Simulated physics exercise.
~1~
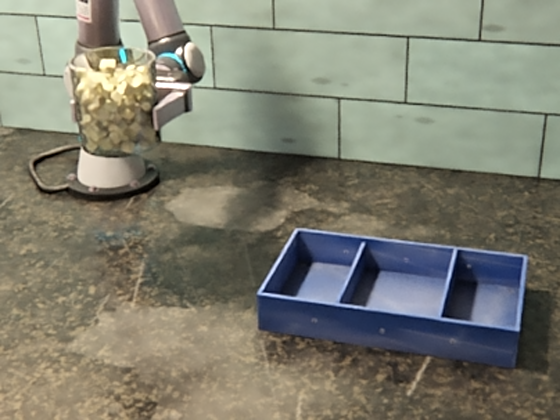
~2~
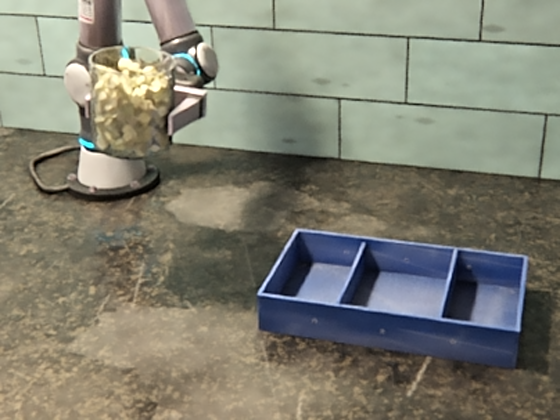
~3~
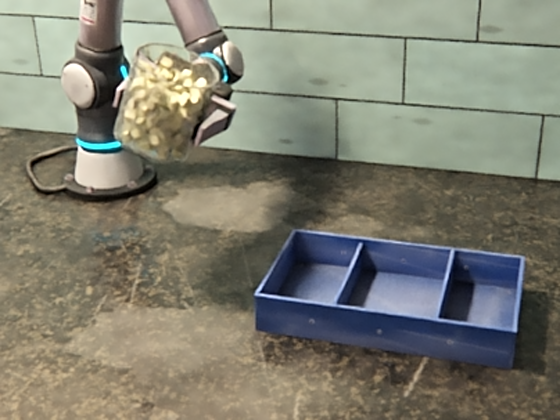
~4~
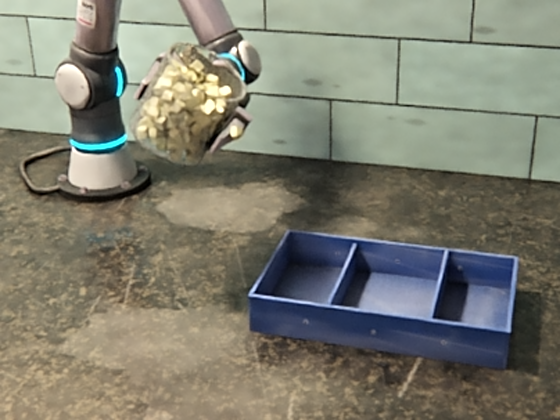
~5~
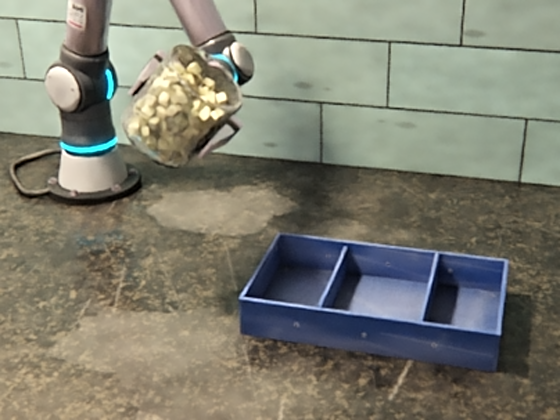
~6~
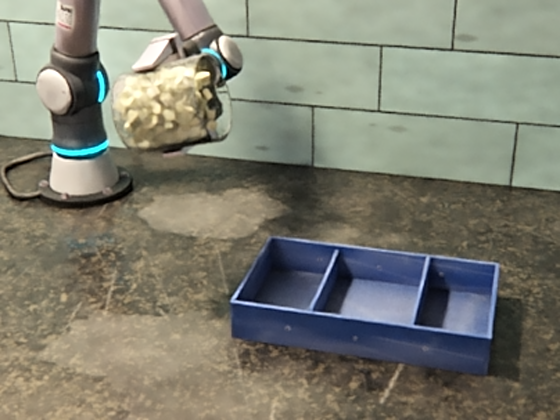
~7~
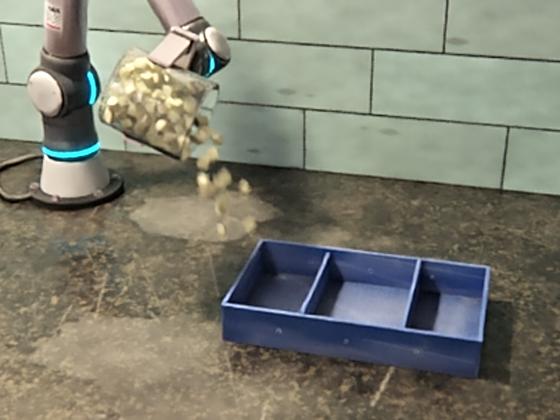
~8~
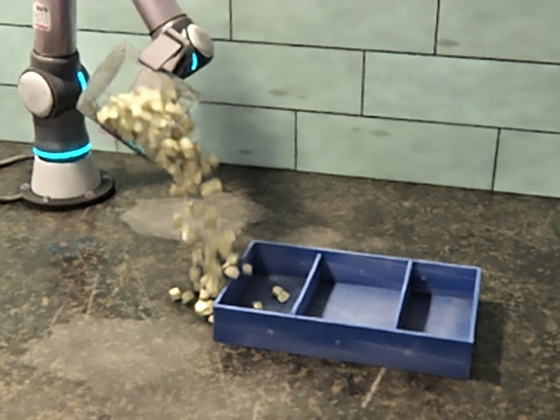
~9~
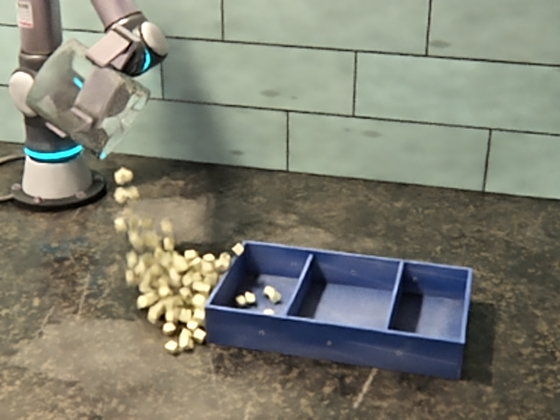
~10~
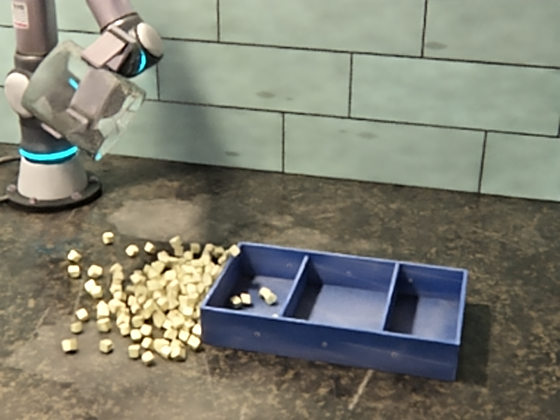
Pale vegetable cubes spilling from a clear beaker tipped by a robot arm, mostly scattering beside a blue divided tray.
